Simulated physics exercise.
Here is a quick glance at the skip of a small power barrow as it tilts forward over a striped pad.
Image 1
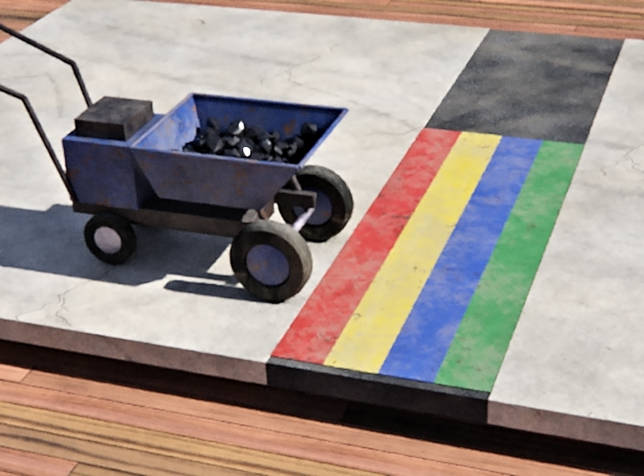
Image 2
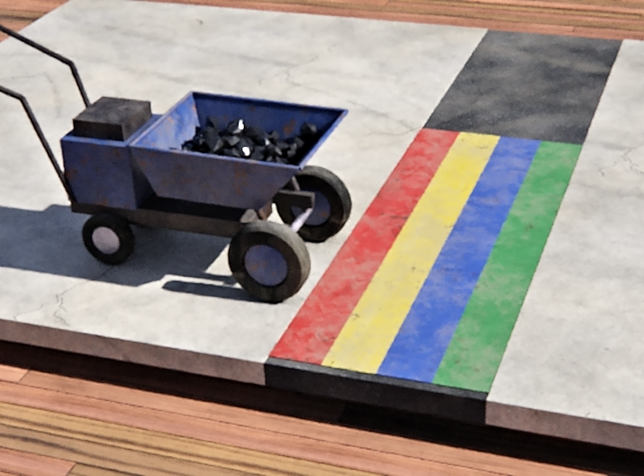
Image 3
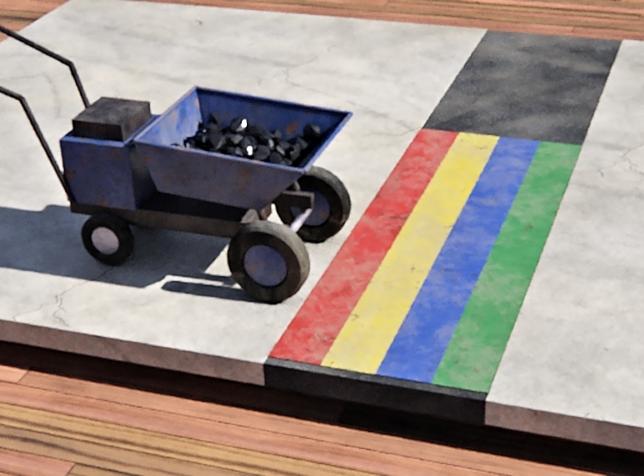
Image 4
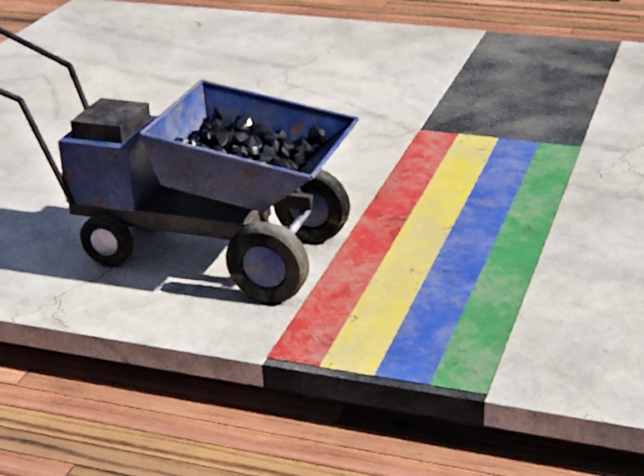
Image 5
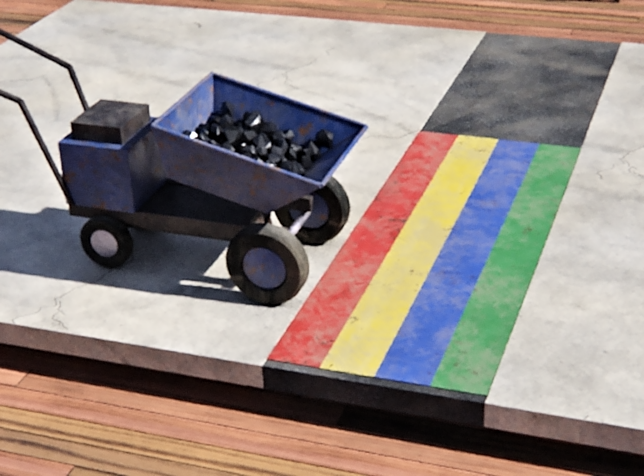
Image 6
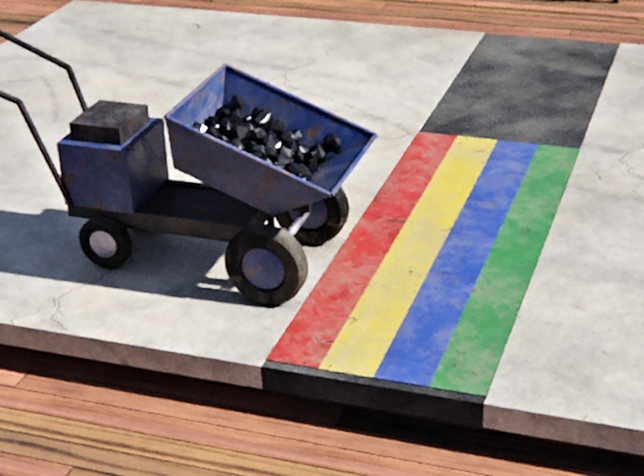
A small blue skip filled with black lumps tilts steadily forward beside a striped pad.
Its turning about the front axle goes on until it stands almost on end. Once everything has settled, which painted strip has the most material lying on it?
Most of it lies on the blue strip.
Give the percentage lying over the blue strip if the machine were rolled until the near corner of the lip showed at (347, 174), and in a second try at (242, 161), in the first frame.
Estimates: 20 %, 20 %.
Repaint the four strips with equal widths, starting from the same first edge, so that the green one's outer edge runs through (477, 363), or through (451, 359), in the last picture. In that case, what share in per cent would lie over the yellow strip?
I'd estimate some 10 per cent, and then some 0 per cent.
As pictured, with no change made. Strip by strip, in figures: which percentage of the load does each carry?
Red strip near 0; yellow strip near 15; blue strip near 45; green strip near 15.
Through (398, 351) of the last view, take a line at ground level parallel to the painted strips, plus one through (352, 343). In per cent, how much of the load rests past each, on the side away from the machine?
In order: 60 percent, then 80 percent.
Soon, skip tipped steeply; all in the skip.
A while on, skip tipped right over; about half in the skip; a small part over the yellow strip; about a third over the blue strip; a stray few over the green strip.
Towards the end, skip tipped right over; about a quarter in the skip; a small part over the yellow strip; about half over the blue strip; a small part over the green strip; a small part off the paint.
Finally, skip tipped right over; about a quarter in the skip; none over the red strip; a small part over the yellow strip; about half over the blue strip; about a quarter over the green strip; a small part off the paint.
